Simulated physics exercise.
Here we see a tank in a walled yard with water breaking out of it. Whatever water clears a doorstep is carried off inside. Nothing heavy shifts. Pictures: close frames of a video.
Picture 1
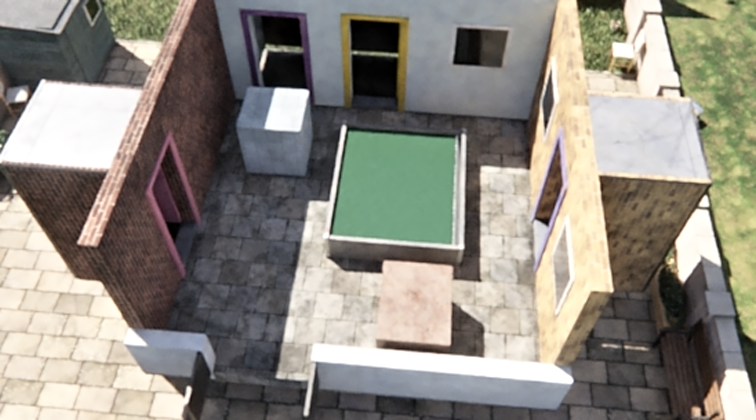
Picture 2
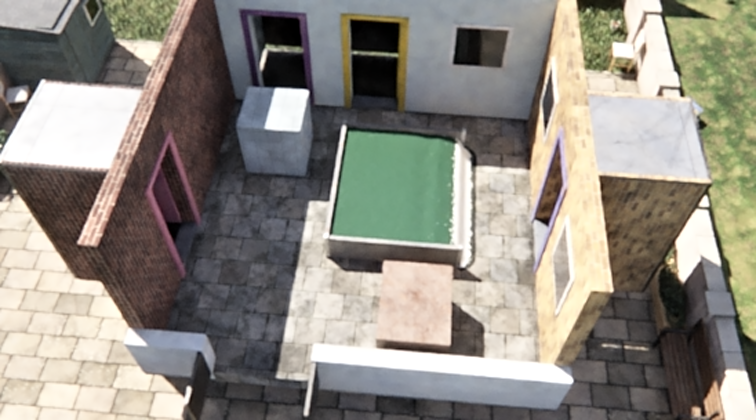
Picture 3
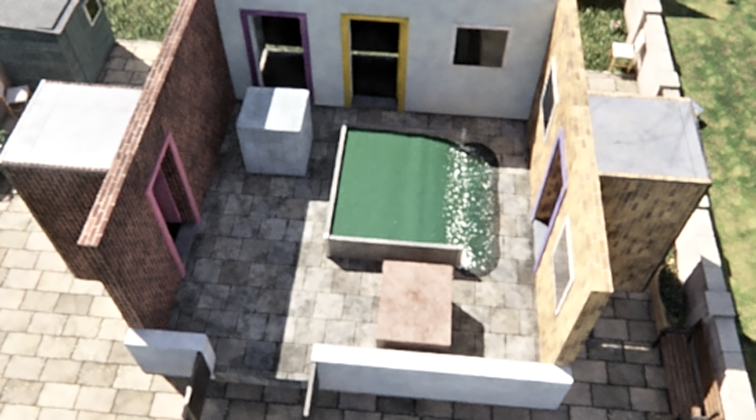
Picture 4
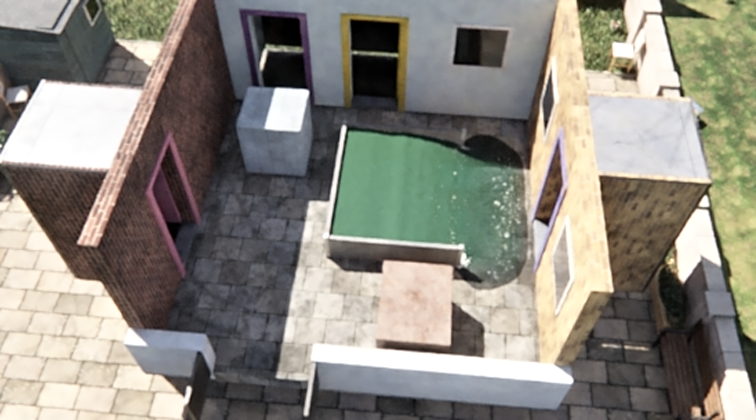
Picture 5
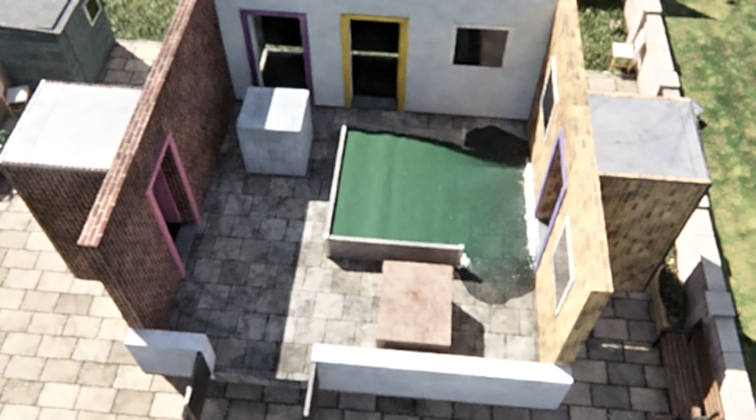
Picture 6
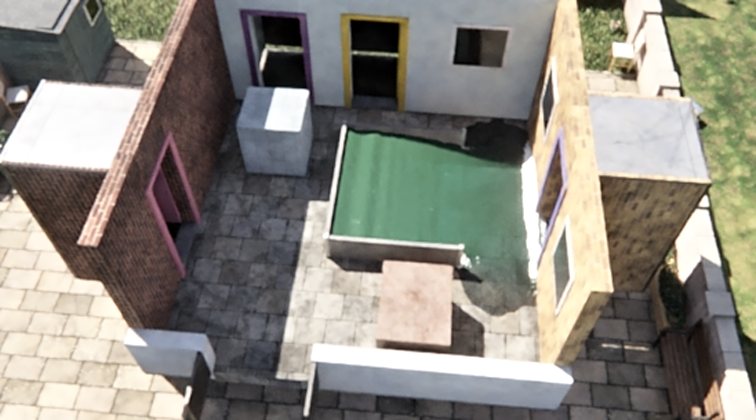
Green water bursts from the tank's right side and spreads across the paving to the wall.
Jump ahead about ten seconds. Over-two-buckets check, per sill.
Pink door: Within two, purple door: Over, yellow door: Within two, blue door: Over.
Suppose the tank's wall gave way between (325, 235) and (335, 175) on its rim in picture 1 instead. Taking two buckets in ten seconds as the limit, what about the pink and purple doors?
In that case the pink door overshoots, while the purple door overshoots.
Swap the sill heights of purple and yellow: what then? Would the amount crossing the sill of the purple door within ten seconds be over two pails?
My call is that purple misses the threshold.
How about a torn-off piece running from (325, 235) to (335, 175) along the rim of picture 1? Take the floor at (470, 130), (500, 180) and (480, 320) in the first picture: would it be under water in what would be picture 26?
Taking the points in order: Unwetted, unwetted and unwetted.
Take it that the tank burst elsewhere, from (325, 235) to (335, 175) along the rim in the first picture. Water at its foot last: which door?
The answer is the door marked blue.
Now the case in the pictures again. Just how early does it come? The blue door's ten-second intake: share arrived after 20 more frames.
I make it 95 per cent.
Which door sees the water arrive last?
I'd go with the pink door.
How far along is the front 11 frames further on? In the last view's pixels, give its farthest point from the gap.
The wet point farthest out is around (542, 385).
A moment on, water covers 20 % of the floor; the pink door not reached, the purple door not reached, the yellow door not reached, the blue door over two buckets in.
Next, water covers 30 % of the floor; the pink door not reached, the purple door not reached, the yellow door not reached, the blue door far over two buckets in.
Then, water covers 45 % of the floor; the pink door not reached, the purple door wet at the sill, nothing in, the yellow door wet at the sill, nothing in, the blue door far over two buckets in.
Later, water covers 75 % of the floor; the pink door wet at the sill, nothing in, the purple door under two buckets in, the yellow door wet at the sill, nothing in, the blue door far over two buckets in.
In the end, water covers 95 % of the floor; the pink door wet at the sill, nothing in, the purple door over two buckets in, the yellow door wet at the sill, nothing in, the blue door far over two buckets in.
